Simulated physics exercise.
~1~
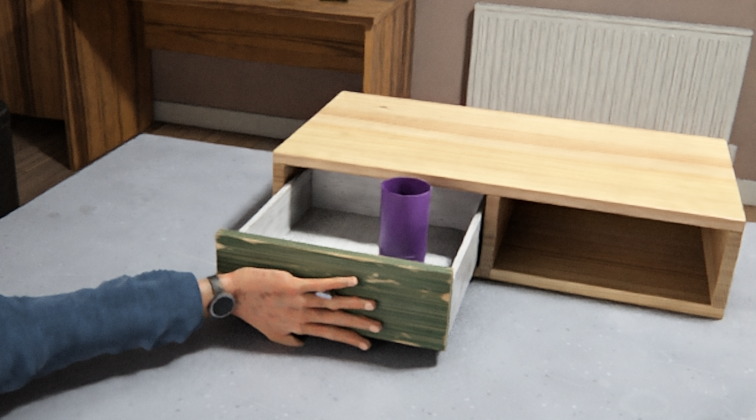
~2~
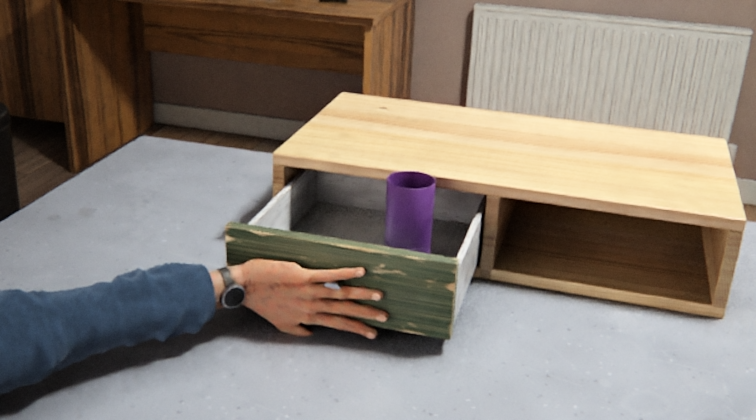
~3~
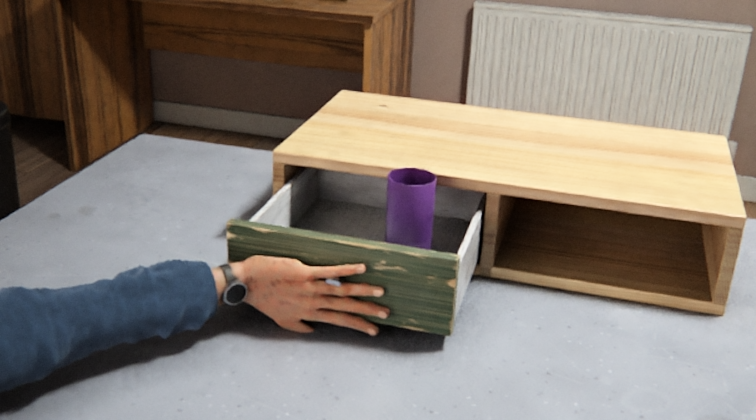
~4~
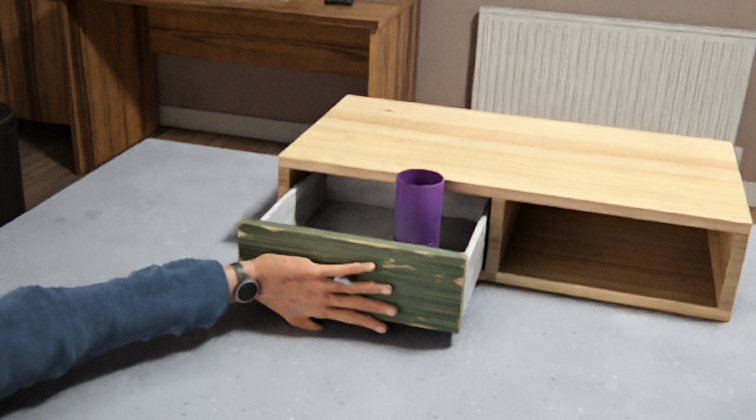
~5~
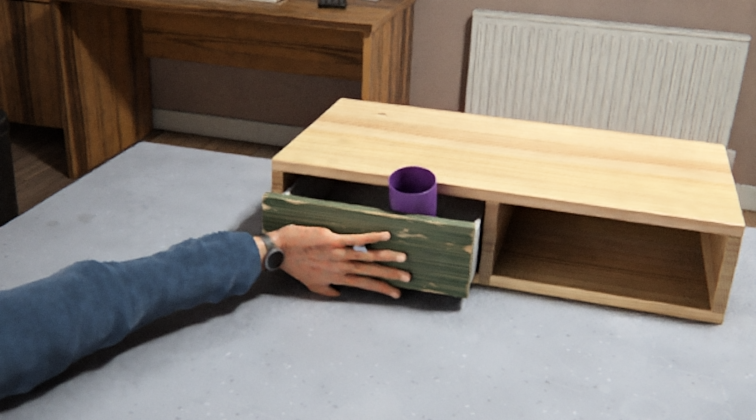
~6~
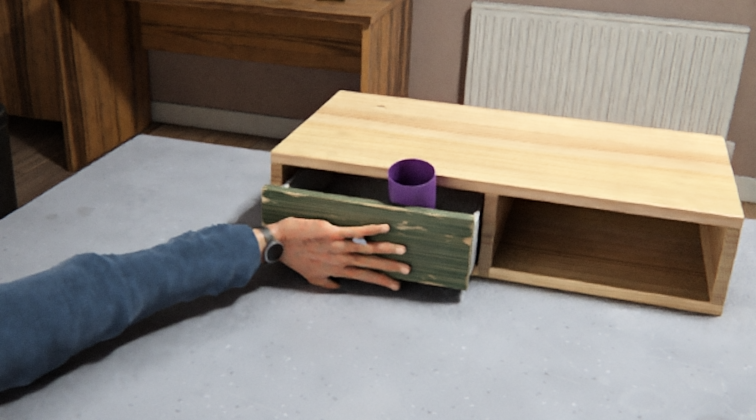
A drawer with a worn green front stands open at the left side of a pale wooden chest on a light grey surface, seen from the front and slightly above by a gently swaying camera. An upright purple beaker is inside the drawer, while an open compartment fills the chest's right side, with a wooden desk and white radiator behind. A hand in a blue sleeve, wearing a watch, pushes the drawer inwards. The beaker travels with it, then leans near the chest's top edge. The drawer jams partly open, the hand still against its front.
